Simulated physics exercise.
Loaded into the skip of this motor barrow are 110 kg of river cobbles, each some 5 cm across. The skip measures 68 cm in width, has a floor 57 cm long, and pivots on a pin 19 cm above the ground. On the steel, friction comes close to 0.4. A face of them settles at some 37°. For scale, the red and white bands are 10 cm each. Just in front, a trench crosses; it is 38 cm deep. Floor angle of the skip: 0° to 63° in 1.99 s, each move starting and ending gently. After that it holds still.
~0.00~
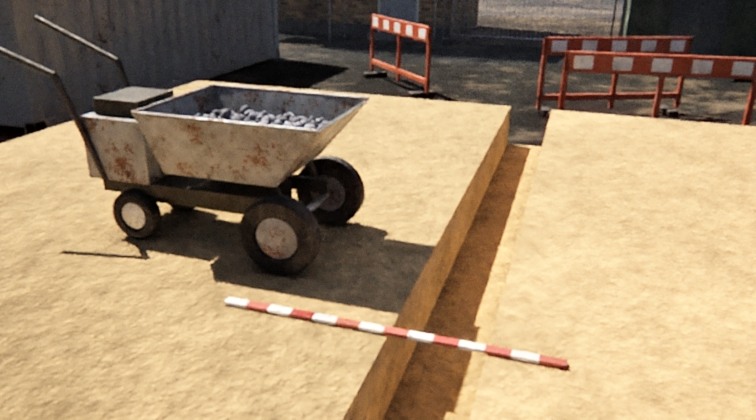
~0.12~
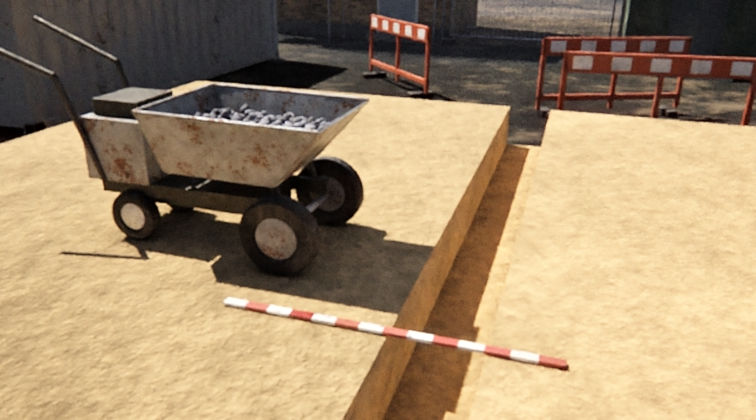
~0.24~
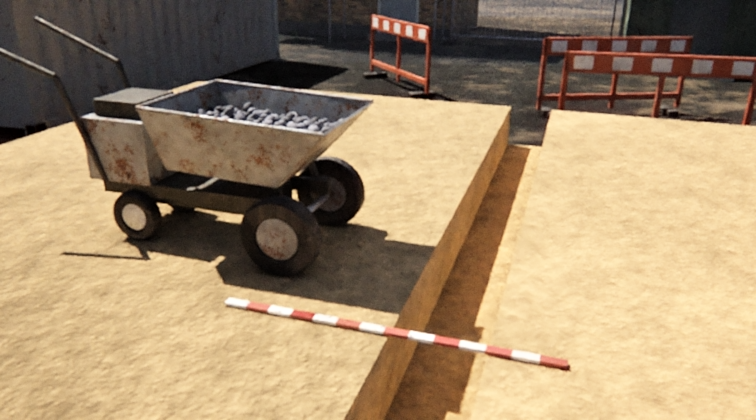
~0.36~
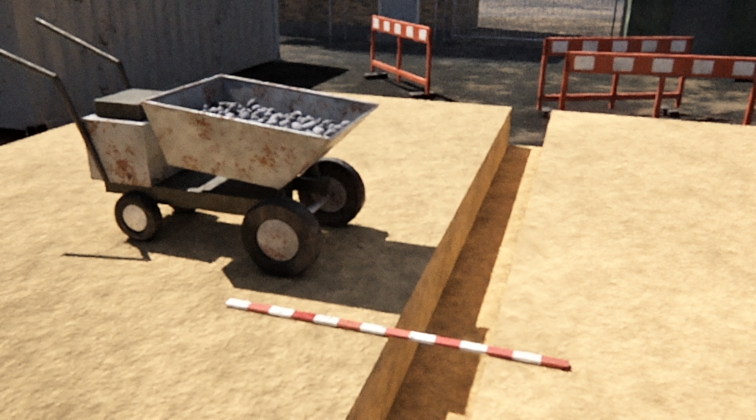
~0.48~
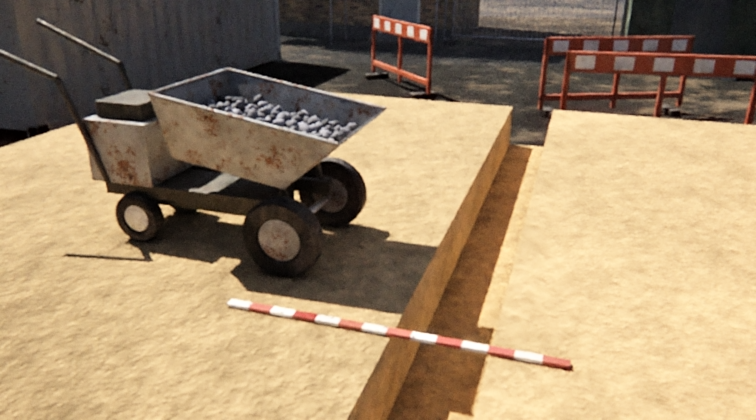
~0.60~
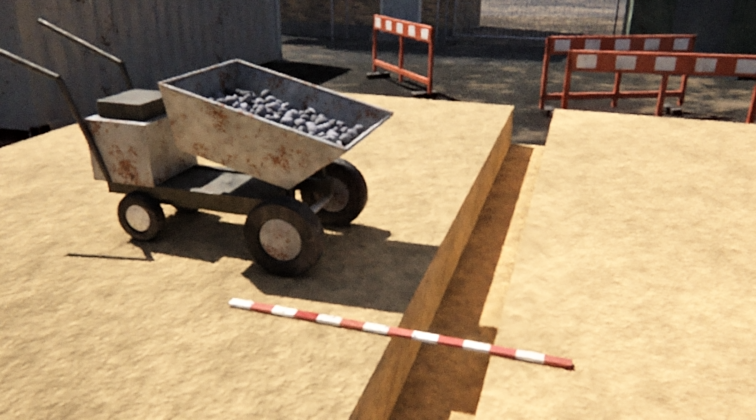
On a sunlit building site, seen from slightly above, a narrow trench cuts through pale, sandy ground, with a corrugated metal wall and orange-and-white barriers behind. A rusty grey motor barrow with black wheels and an open skip of grey stones stands at left, near a red-and-white pole lying across the trench. The skip tilts gradually towards the right, its rear rising, while the barrow and camera stay still.
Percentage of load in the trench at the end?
100 per cent.
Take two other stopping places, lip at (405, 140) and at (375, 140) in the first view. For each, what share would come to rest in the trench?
The first gives about 45 percent and the second about 75 percent.
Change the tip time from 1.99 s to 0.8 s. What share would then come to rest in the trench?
About 100 percent, I'd say.
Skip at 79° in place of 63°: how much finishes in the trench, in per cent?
It comes out at about 100 percent.
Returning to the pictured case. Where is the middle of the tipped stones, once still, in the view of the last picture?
Look at roughly (464, 324).
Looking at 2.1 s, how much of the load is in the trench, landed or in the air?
Some 30 per cent.
After 1.5 s the floor is at 53°; 100 % in the skip; the foremost stones are at (391, 197).
After 2.1 s the floor is at 63°; 70 % in the skip, 1 % short of the trench, 29 % in the trench; the foremost stones are at (492, 332).
After 2.4 s the floor is at 63°; 42 % in the skip, 1 % short of the trench, 57 % in the trench; the foremost stones are at (499, 339).
After 4.4 s the floor is at 63°; 0 % in the skip, 100 % in the trench; the foremost stones are at (503, 328).
